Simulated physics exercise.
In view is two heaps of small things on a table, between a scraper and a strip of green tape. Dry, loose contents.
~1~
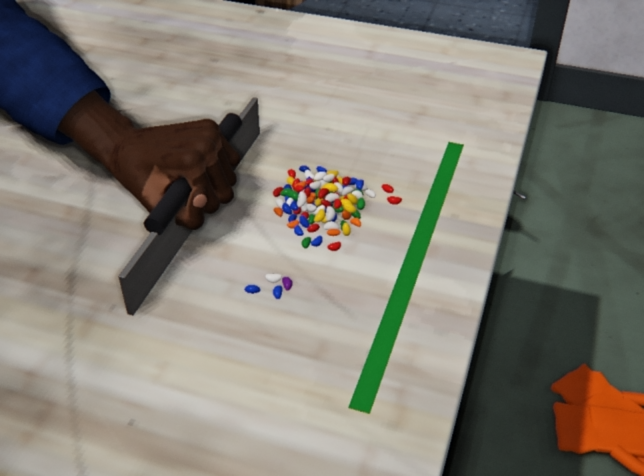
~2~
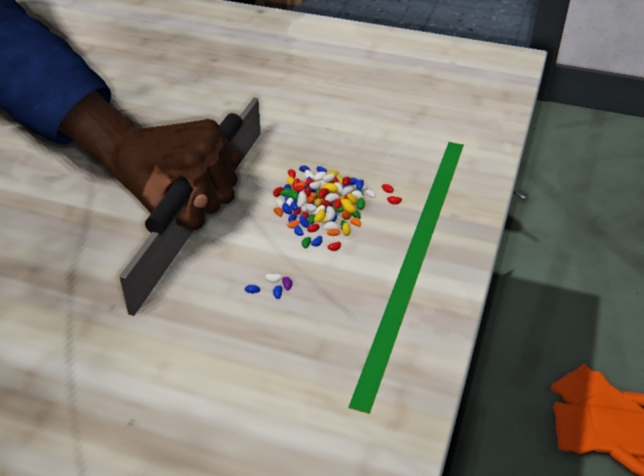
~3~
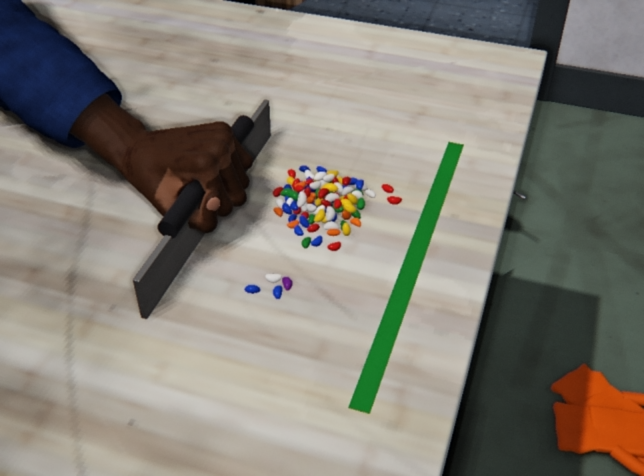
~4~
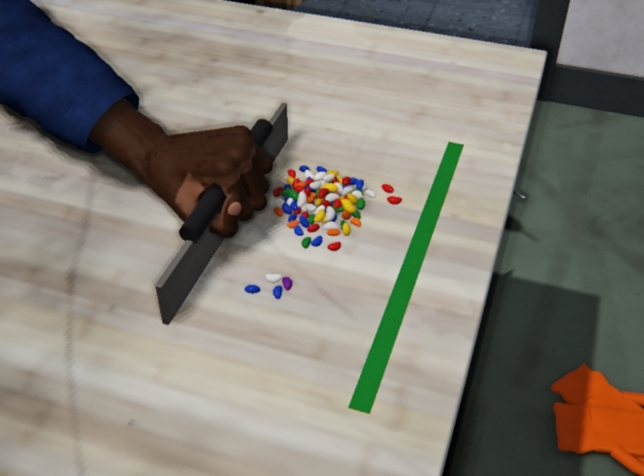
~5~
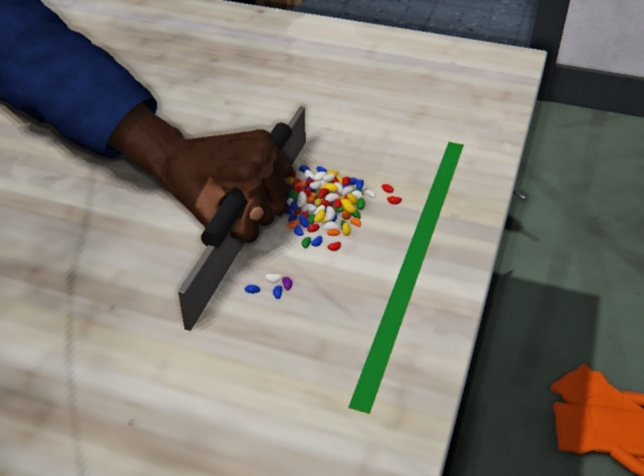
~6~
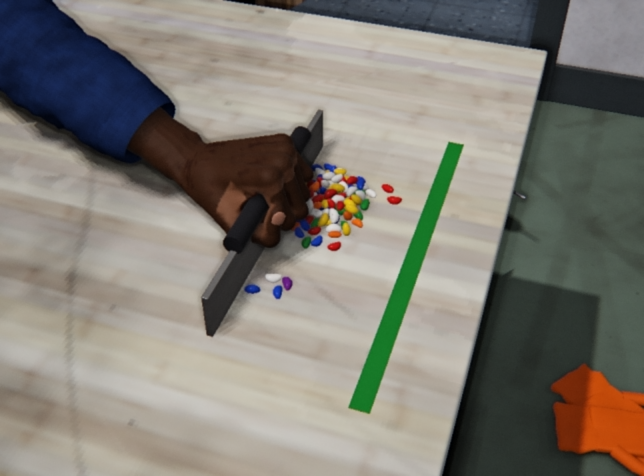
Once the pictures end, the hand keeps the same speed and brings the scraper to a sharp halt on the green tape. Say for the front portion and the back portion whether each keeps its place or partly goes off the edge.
At the end, the front portion is left whole; the back portion is left missing some.
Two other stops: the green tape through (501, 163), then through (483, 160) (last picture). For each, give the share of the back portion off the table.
With the first line you'd get 90 % off the table, and with the second 60 %.
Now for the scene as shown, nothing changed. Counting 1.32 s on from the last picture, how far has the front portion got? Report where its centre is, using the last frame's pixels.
I'd say its middle is near (415, 315).
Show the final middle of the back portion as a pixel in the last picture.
Centre at rest, last frame: Approx. (465, 231) px.
Then, 0.51 s on from there, scraper still moving, near (351, 208); front portion all on the table, its front near (344, 293); back portion all on the table, its front near (443, 223).
Then, 1.04 s on from there, scraper stopped at the green tape; front portion all on the table, its front near (425, 313); back portion a little over the edge.
In the end, scraper stopped at the green tape; front portion all on the table, its front near (425, 313); back portion a little over the edge.
